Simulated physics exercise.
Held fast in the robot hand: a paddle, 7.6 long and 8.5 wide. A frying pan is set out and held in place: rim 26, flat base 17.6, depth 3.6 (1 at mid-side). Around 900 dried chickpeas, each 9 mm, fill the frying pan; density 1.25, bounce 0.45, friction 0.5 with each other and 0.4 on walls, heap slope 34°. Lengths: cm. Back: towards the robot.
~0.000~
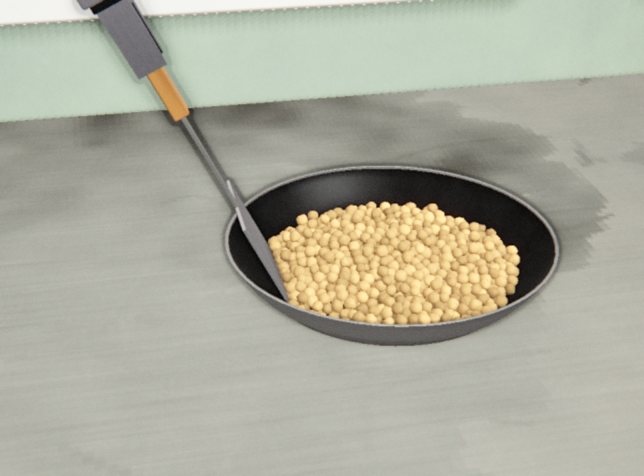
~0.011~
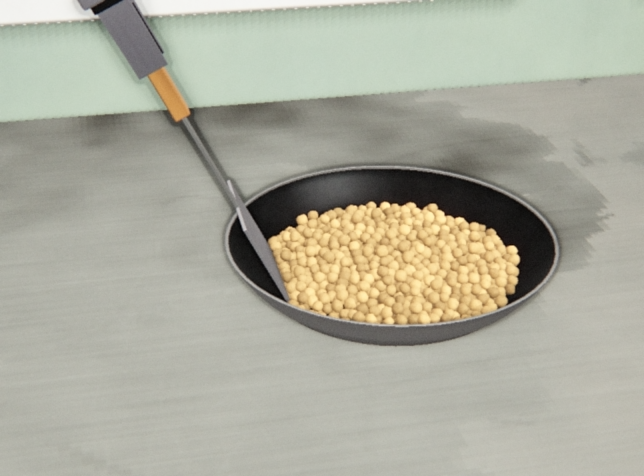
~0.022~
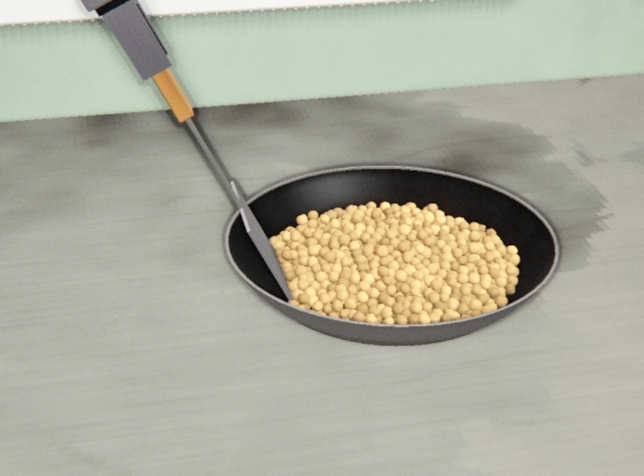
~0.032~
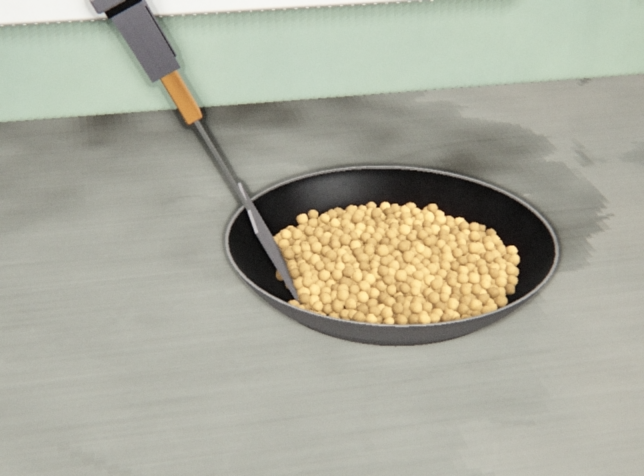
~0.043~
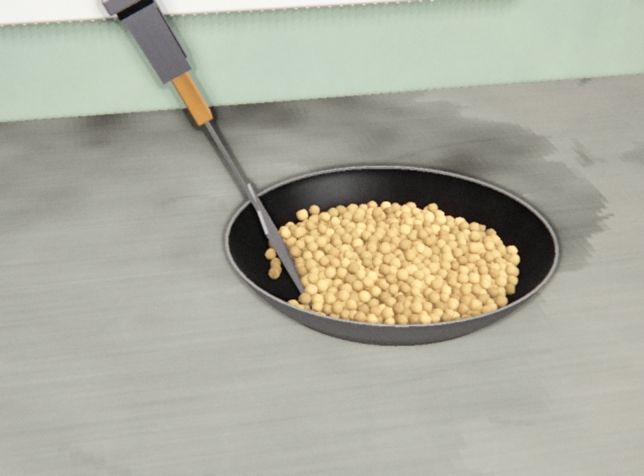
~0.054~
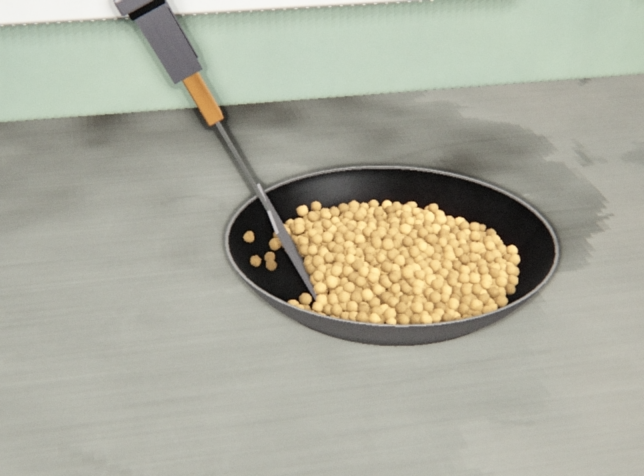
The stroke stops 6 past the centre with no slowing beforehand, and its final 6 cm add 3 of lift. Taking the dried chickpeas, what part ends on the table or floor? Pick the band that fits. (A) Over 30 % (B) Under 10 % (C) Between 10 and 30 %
The answer is B.
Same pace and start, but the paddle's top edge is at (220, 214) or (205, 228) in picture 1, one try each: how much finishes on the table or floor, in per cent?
About 5% and 5%.
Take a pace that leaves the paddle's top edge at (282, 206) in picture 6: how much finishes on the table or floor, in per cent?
About 15 per cent.
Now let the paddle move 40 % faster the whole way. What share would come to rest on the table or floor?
It would be near 15 per cent.
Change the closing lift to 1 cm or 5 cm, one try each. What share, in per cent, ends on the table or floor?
Result, in order: Approx. 5 % and 5 %.
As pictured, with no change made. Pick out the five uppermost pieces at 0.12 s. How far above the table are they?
About 7 centimetres.
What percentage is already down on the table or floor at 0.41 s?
Roughly 5 percent.
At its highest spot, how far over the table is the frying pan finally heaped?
5.0 cm.
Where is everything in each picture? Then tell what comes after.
In the first picture, the paddle top edge at (236, 204), sloping 64°; upper third of the load around (390, 257), from x 275 to 515, top at y 205; 900 in the frying pan.
In the second picture, the paddle top edge at (236, 204), sloping 64°; upper third of the load around (390, 257), from x 275 to 515, top at y 205.
In the third picture, the paddle top edge at (240, 205), sloping 64°; upper third of the load around (390, 258), from x 275 to 515, top at y 205.
In the fourth picture, the paddle top edge at (247, 207), sloping 64°; upper third of the load around (386, 258), from x 275 to 515, top at y 205.
In the fifth picture, the paddle top edge at (257, 208), sloping 64°; upper third of the load around (381, 257), from x 270 to 515, top at y 205.
In the sixth picture, the paddle top edge at (267, 207), sloping 64°; upper third of the load around (377, 254), from x 250 to 515, top at y 205; 900 in the frying pan.
After 0.12 s, sloping 64°, highest piece 12 above the table; 898 in the frying pan, 2 on the blade or in flight.
After 0.18 s, sloping 64°, highest piece 16 above the table; 898 in the frying pan, 2 on the blade or in flight.
After 0.41 s, sloping 64°, highest piece 5 above the table; 865 in the frying pan, 34 on the table or floor, 1 on the blade or in flight.
After 1.46 s, sloping 64°, highest piece 5 above the table; 862 in the frying pan, 38 on the table or floor.
In the end, 862 in the frying pan, 38 on the table or floor. That is 4 % on the table or floor.
